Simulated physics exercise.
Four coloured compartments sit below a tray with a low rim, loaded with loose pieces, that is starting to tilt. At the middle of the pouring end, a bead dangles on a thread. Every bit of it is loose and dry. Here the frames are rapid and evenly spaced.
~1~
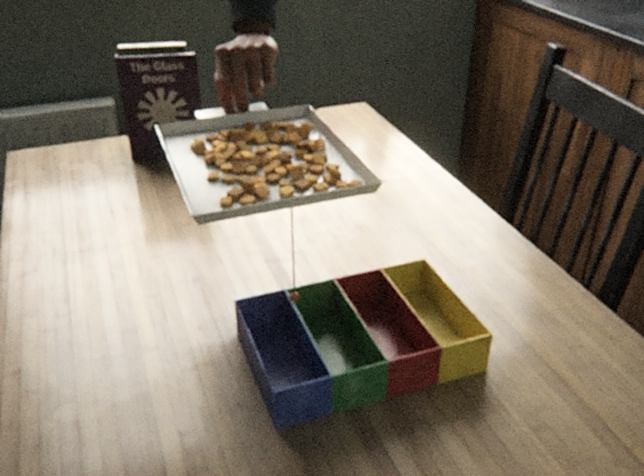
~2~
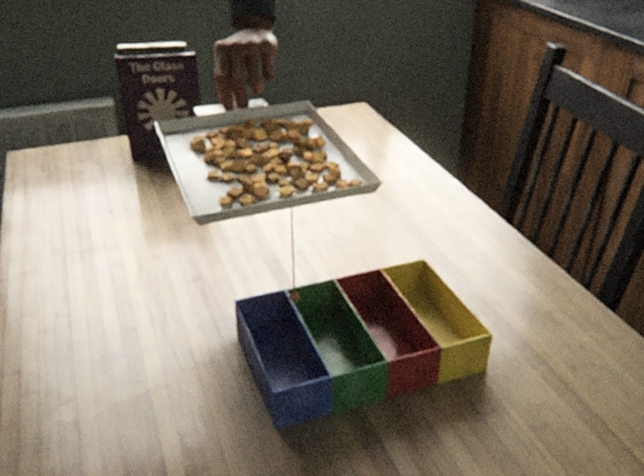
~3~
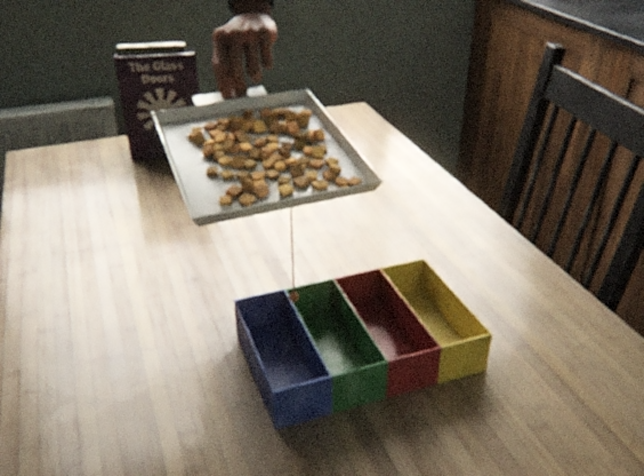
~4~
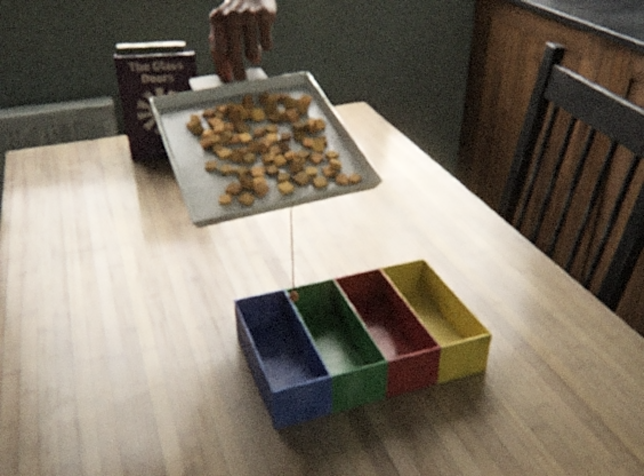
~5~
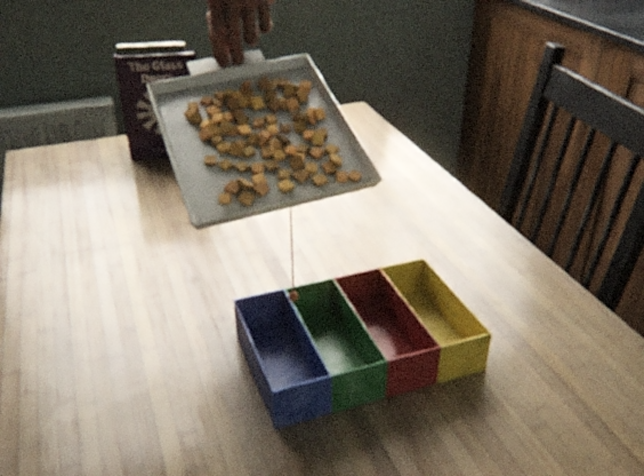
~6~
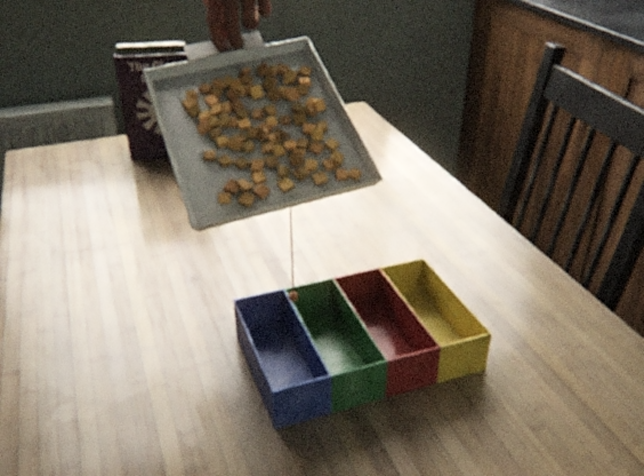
A hand raises the back of a tray of small brown pieces above four coloured compartments.
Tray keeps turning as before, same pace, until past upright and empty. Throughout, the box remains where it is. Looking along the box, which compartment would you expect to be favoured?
I would expect the blue compartment to be favoured.
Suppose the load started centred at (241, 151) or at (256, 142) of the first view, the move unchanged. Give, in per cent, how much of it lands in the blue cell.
You'd get near 20 percent first and near 20 percent next.
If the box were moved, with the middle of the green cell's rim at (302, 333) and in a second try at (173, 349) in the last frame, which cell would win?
For the first spot the answer is the blue one, and for the second spot it is red.
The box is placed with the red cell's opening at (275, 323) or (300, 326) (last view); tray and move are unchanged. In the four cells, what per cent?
First case: Some 100 %; second case: Some 100 %.
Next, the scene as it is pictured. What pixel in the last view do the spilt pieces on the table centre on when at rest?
My estimate puts the centre near (221, 394).
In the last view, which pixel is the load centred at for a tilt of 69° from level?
The load is centred near (250, 218).
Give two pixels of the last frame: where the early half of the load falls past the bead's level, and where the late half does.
First near (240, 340), later near (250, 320).
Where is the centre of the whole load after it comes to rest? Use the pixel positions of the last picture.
Once nothing moves, the middle sits near (249, 389).
Soon, tray tipped steeply; about two thirds on the tray; a stray few in the green cell; about a third falling or outside the box.
A while on, tray tipped past a quarter turn; about a third in the blue cell; a small part in the green cell; about half falling or outside the box.
Towards the end, tray tipped past a quarter turn; about a third in the blue cell; a small part in the green cell; about half falling or outside the box.
Finally, tray tipped past a quarter turn; about a third in the blue cell; a small part in the green cell; none in the red cell; none in the yellow cell; about half outside the box.
